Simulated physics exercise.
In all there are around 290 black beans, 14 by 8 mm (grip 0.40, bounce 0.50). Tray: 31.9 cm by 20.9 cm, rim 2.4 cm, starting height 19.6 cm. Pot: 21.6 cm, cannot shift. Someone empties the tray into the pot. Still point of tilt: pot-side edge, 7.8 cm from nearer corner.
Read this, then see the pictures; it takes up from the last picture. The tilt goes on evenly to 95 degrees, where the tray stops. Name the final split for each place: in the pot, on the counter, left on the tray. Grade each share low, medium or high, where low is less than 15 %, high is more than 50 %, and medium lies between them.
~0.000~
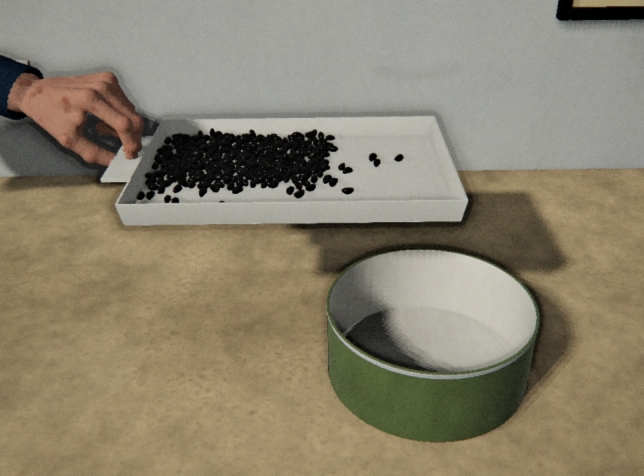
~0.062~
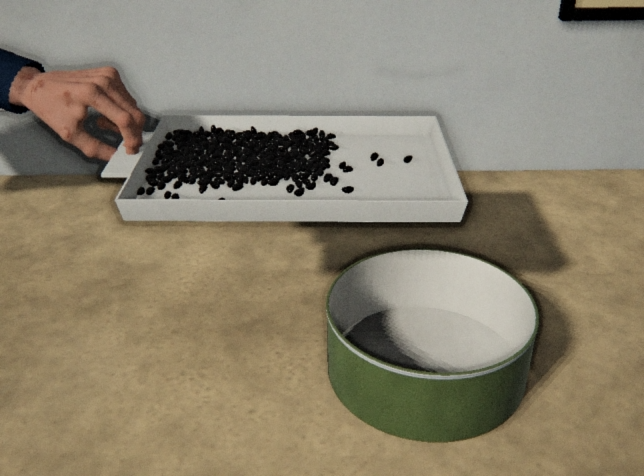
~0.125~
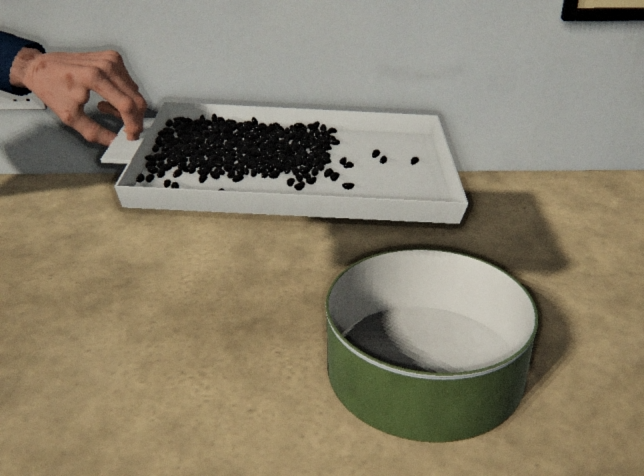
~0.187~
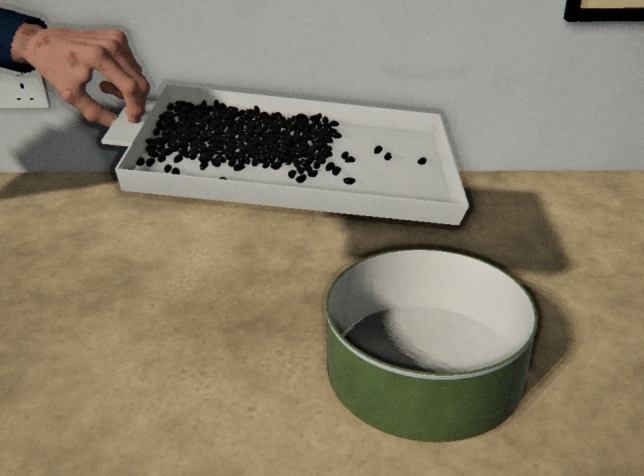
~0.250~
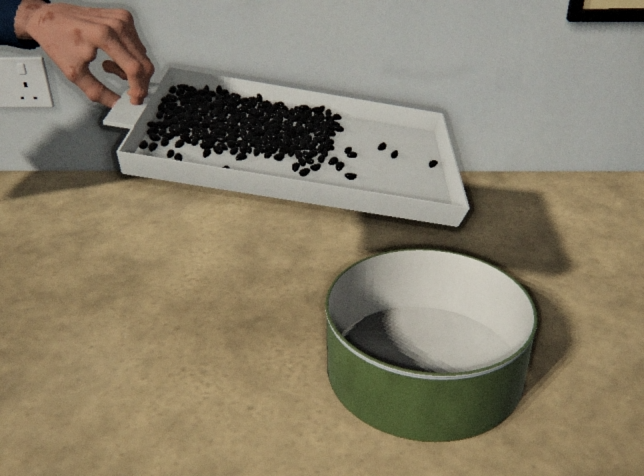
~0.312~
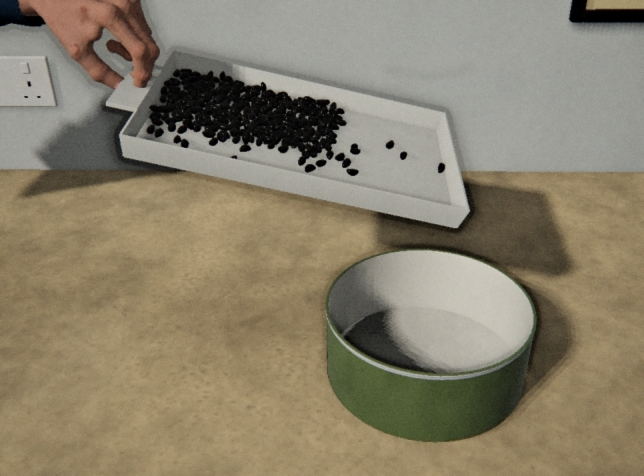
Shares - pot: High, counter: Medium, tray: Low.
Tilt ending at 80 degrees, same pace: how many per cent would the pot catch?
Roughly 55 %.
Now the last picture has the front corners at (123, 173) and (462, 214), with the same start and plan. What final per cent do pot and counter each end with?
Pot 100 % / counter 0 %.
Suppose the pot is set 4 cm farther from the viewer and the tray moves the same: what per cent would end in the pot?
Then roughly 80 percent would land in it.
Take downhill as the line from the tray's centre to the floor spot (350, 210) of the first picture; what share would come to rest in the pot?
Estimate: Some 100 per cent.
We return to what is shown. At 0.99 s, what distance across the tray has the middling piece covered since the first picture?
Displacement on the tray: Roughly 21 cm.
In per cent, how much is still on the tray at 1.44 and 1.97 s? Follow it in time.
In turn: 60, 10.
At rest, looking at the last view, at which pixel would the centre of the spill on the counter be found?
At rest, its centre lies at about (565, 324).
After 0.99 s, tilt 52 degrees; the tray holds 95 %, the pot 0 %.
Then, at 1.44 s, tilt 77 degrees; the tray holds 60 %, the pot 25 %.
After 1.97 s, tilt 95 degrees; the tray holds 10 %, the pot 60 %.
By 3.2 s all is still; pot 70 %, counter 30 %, tray 0 %.
